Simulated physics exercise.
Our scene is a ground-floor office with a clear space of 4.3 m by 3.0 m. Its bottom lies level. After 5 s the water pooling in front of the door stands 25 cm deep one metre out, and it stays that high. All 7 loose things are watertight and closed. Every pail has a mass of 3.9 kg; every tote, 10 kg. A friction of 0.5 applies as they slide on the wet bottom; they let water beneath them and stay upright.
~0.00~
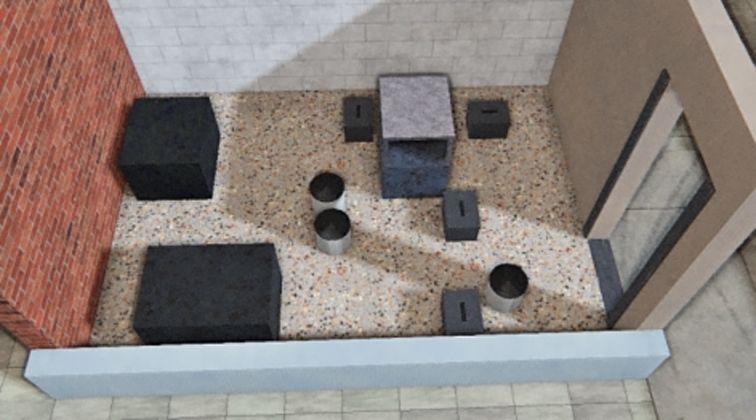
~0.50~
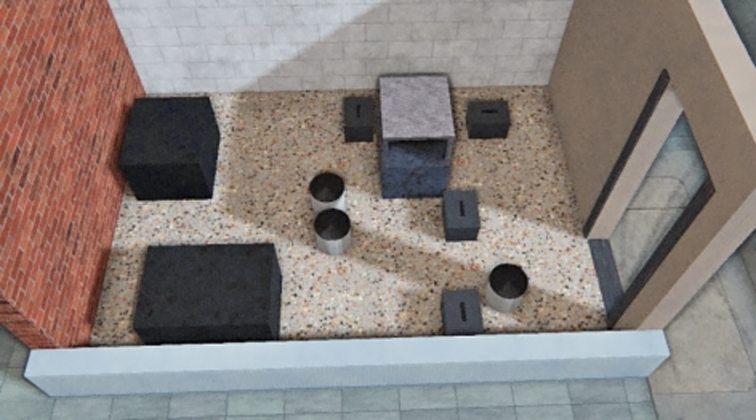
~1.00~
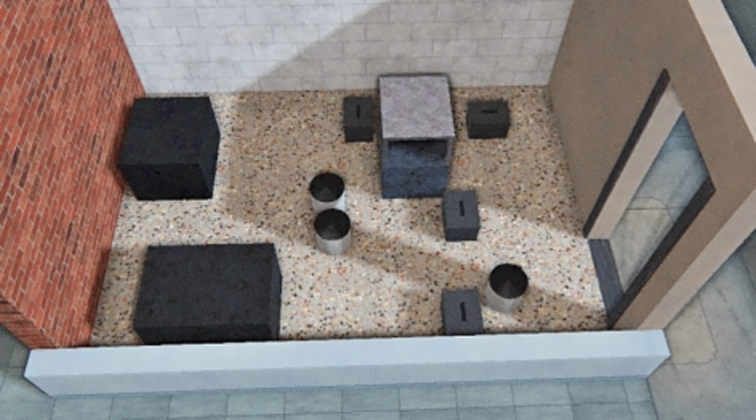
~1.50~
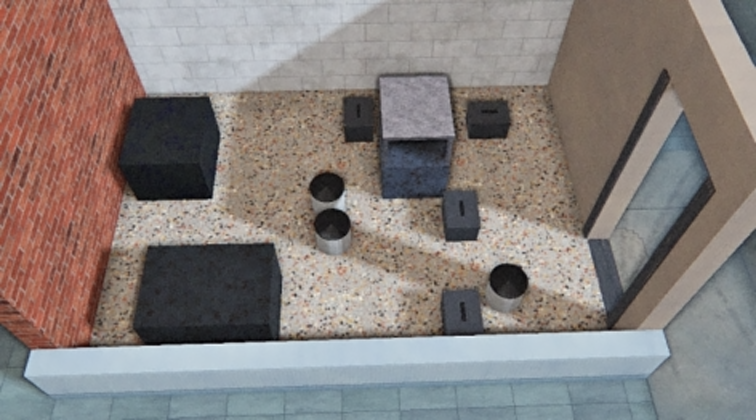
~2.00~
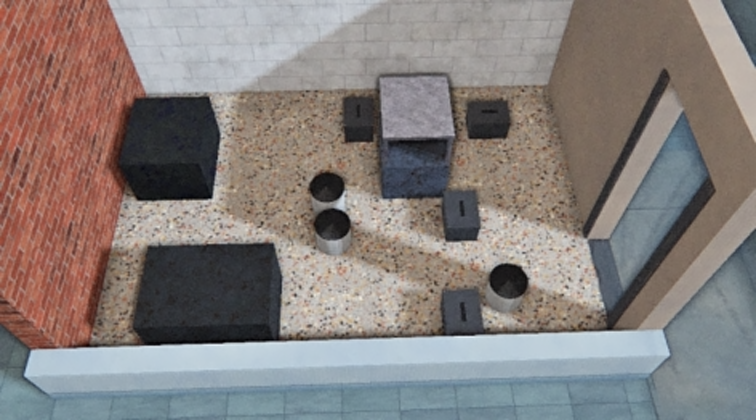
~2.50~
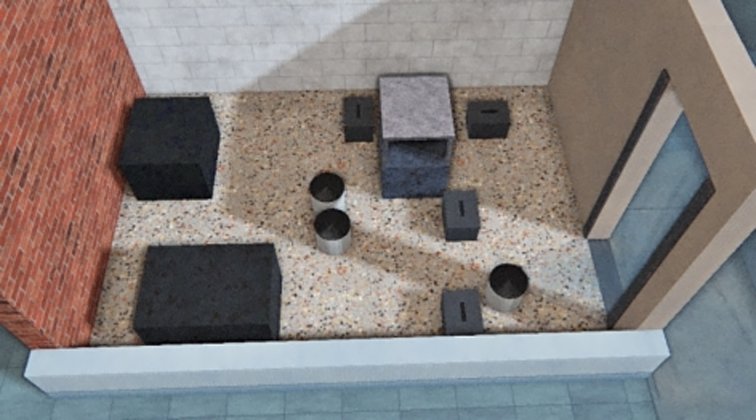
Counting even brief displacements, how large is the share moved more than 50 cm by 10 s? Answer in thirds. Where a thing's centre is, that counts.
Two thirds or more.
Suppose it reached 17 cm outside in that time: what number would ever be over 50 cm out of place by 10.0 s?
Then the count would be 4.
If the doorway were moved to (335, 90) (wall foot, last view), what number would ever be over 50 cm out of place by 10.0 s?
5.
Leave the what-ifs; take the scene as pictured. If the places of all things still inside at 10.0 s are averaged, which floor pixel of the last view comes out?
About (292, 169).
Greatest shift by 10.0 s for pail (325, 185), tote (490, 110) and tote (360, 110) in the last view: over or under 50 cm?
One by one: Above; below; below.
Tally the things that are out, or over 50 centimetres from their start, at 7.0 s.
I make it 4.
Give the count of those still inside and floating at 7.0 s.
1 at that moment.
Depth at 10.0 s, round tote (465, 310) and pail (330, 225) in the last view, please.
Roughly 9 and 9 cm.
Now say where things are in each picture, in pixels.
In the first picture, a pail at (332, 223), on the bottom; a pail at (509, 280), on the bottom; 0.0 m2 under water; 0 of 7 have shifted.
In the second picture, a pail at (332, 223) rests on the ground; a pail at (509, 280), on the bottom; water covers 0.0 m2; 0 of 7 have shifted.
In the third picture, a pail at (332, 223) rests on the ground; a pail at (509, 280) rests on the ground; 0.0 m2 under water; 0 of 7 have shifted.
In the fourth picture, a pail at (332, 223), on the bottom; a pail at (509, 280), on the bottom; water covers 0.0 m2; 0 of 7 have shifted.
In the fifth picture, a pail at (332, 223), on the bottom; a pail at (509, 280) rests on the ground; water covers 0.0 m2; 0 of 7 have shifted.
In the sixth picture, a pail at (332, 223), on the bottom; a pail at (509, 280), on the bottom; water covers 0.3 m2; 0 of 7 have shifted.
After 3.5 s 0 of 7 are over 50 cm from their spots; 0 afloat.
After 4.5 s 0 of 7 are over 50 cm from their spots; 1 afloat.
After 7.0 s 4 of 7 are over 50 cm from their spots; 1 afloat.
After 10.0 s 5 of 7 are over 50 cm from their spots, and 5 have been at some point; 5 afloat.
